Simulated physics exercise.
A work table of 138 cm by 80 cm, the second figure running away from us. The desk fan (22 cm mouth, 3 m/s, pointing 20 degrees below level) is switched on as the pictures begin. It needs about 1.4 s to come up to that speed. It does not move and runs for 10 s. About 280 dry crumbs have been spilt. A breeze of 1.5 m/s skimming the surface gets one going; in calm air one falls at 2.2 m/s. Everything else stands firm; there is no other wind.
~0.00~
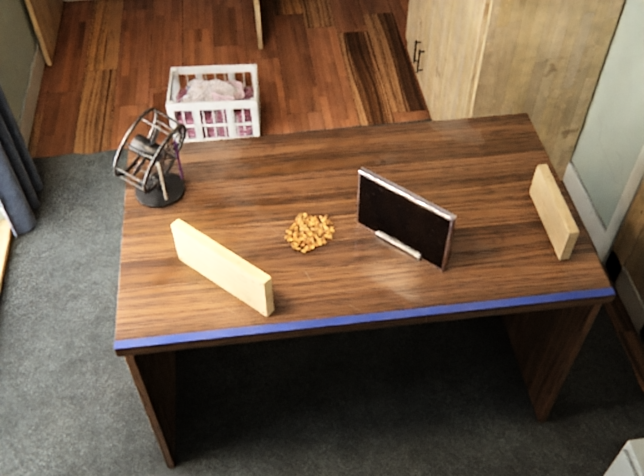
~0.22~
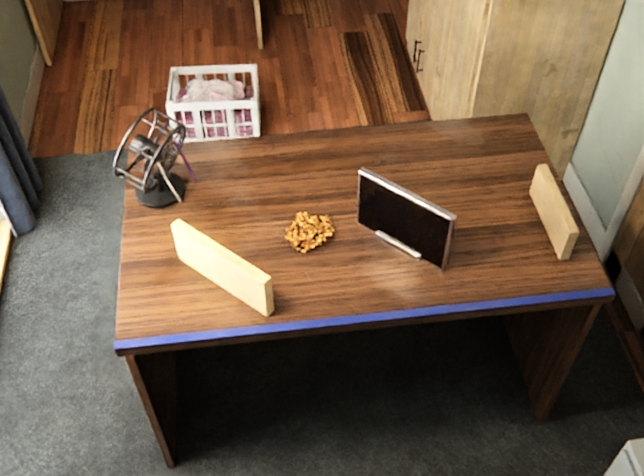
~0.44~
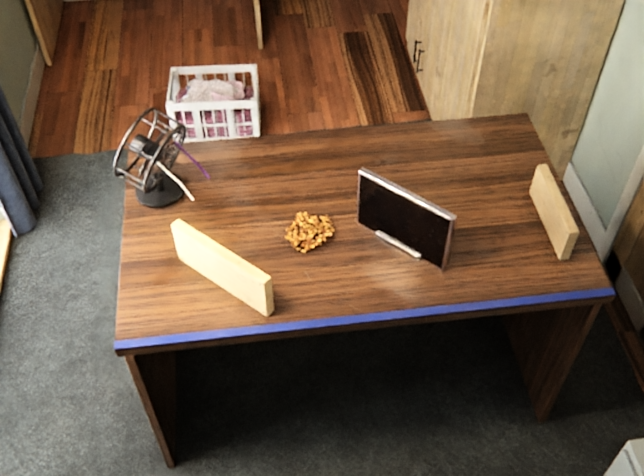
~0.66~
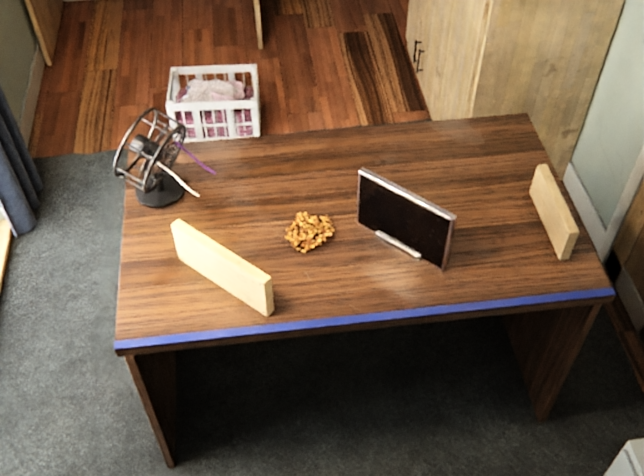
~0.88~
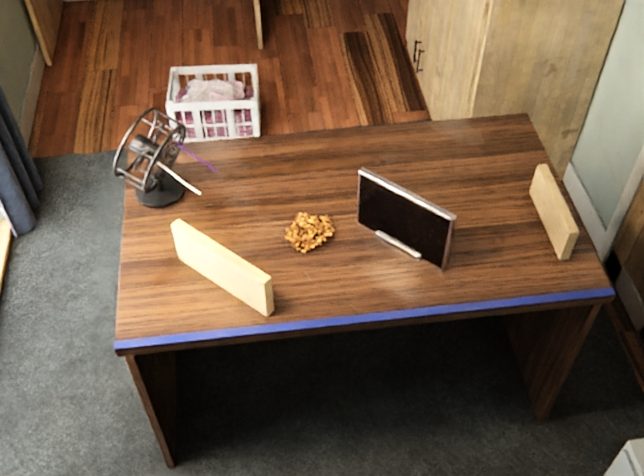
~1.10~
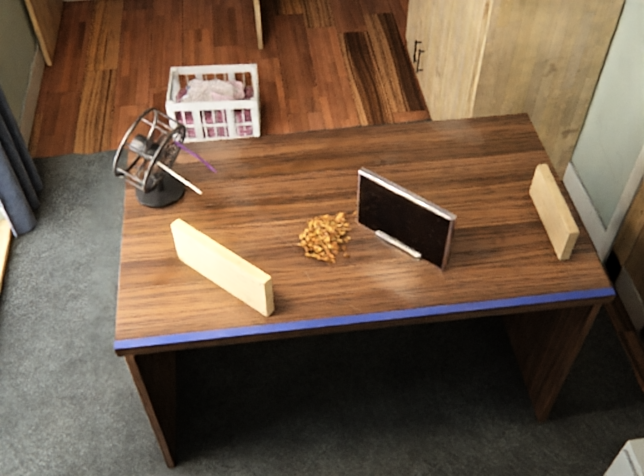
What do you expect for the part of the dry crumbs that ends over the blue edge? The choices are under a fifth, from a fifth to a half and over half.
The share over the blue edge is more than half.
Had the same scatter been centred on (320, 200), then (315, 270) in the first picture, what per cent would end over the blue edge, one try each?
In that order: 10 %, 100 %.
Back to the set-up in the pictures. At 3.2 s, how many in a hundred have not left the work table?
About 20 %.
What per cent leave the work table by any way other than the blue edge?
About 1 %.
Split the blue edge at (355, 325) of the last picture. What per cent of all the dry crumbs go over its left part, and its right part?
Some 0 % left, 80 % right.
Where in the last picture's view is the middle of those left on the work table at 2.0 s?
Near (413, 259).
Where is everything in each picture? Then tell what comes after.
In the first picture, the middle of the dry crumbs is near (310, 233), none has stirred yet and the mouth of the desk fan is at (151, 151).
In the second picture, the middle of the dry crumbs is near (310, 230), none has stirred yet and the blue edge is centred on (372, 321).
In the third picture, the middle of the dry crumbs is near (310, 230), none has stirred yet, the top of a laptop is at (406, 192) and the top of a board is at (219, 250).
In the fourth picture, the middle of the dry crumbs is near (310, 230) and none has stirred yet.
In the fifth picture, the middle of the dry crumbs is near (310, 230) and none has stirred yet.
In the sixth picture, the middle of the dry crumbs is near (327, 235), the farthest in sight from the desk fan is at (346, 256) and about 75 % have left their places.
After 2.0 s, 23 % are on the move or not yet settled, 78 % are over the blue edge; the middle of those still in play is near (413, 259).
After 3.2 s, 14 % are on the move or not yet settled, 81 % are over the blue edge; the middle of those still in play is near (417, 261).
After 5.5 s, 11 % are on the move or not yet settled, 82 % are over the blue edge; the middle of those still in play is near (416, 260).
After 10.0 s, at the end, 84 % are over the blue edge.
